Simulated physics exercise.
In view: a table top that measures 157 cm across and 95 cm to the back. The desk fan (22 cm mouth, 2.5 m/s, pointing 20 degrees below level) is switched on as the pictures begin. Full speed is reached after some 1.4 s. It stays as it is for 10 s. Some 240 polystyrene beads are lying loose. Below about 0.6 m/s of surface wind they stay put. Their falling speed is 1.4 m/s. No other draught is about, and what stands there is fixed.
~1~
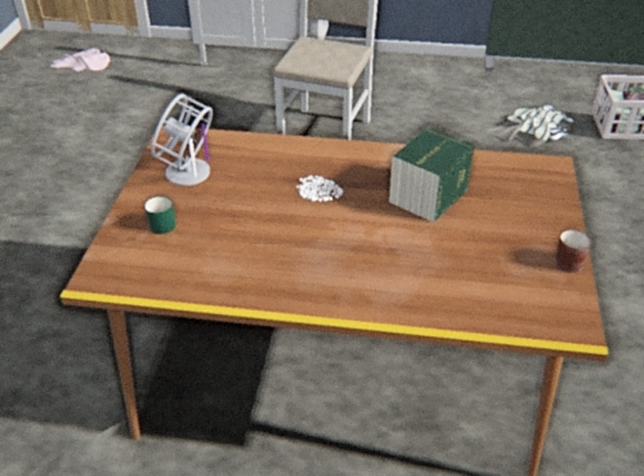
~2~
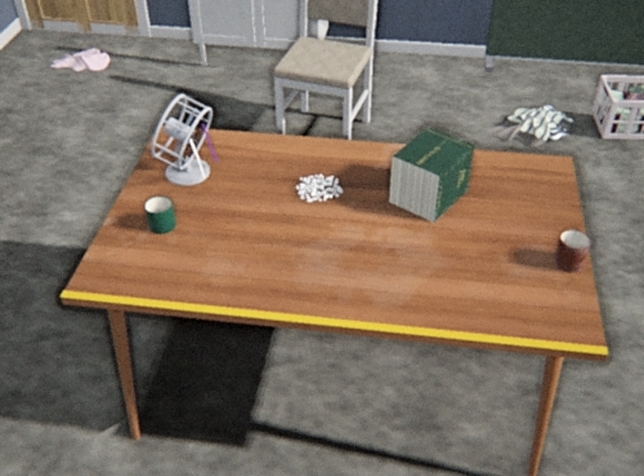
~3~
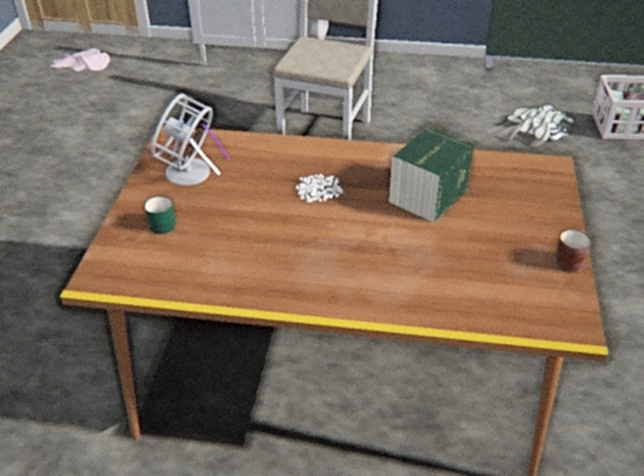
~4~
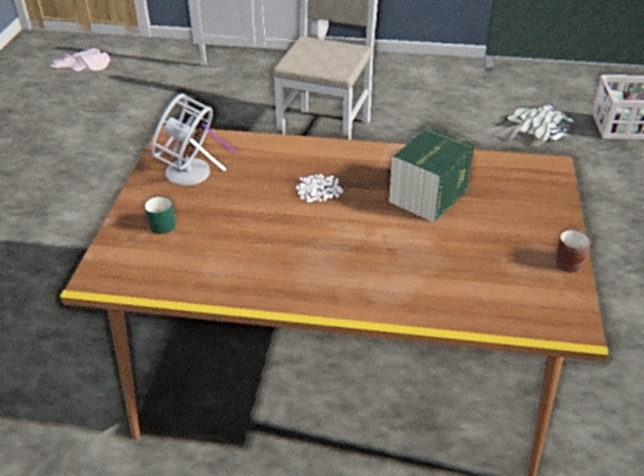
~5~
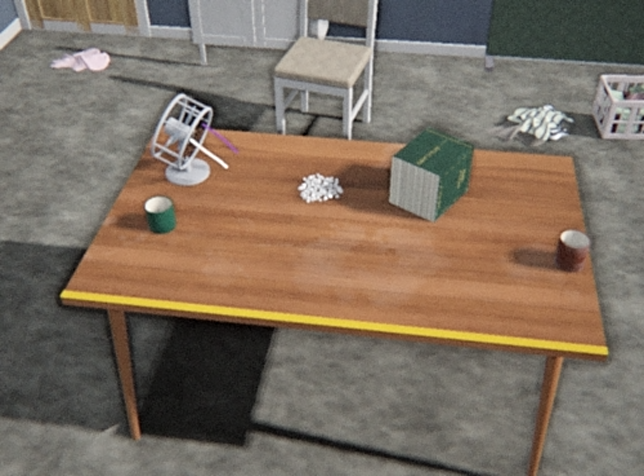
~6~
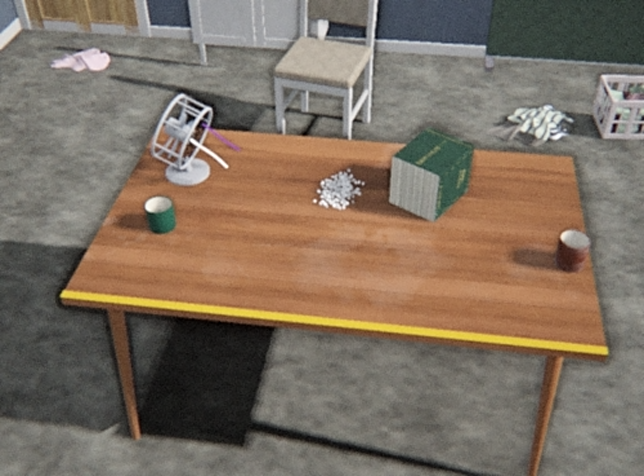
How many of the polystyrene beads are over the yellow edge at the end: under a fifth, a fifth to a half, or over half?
By then not even a fifth are over the yellow edge.
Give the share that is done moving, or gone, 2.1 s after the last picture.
Some 90 per cent.
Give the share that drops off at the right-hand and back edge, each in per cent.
Roughly 30 % right-hand, 50 % back.
Then, 0.9 s after the last picture, 0 % are over the yellow edge; the middle of those still in play is near (560, 229); 41 % have settled or left.
Then, 2.1 s after the last picture, 0 % are over the yellow edge; the middle of those still in play is near (567, 225); 91 % have settled or left.
Then, 4.4 s after the last picture, 0 % are over the yellow edge; the middle of those still in play is near (567, 225); 91 % have settled or left.
Then, 8.9 s after the last picture, at the end, 0 % are over the yellow edge; the middle of those still in play is near (567, 225).
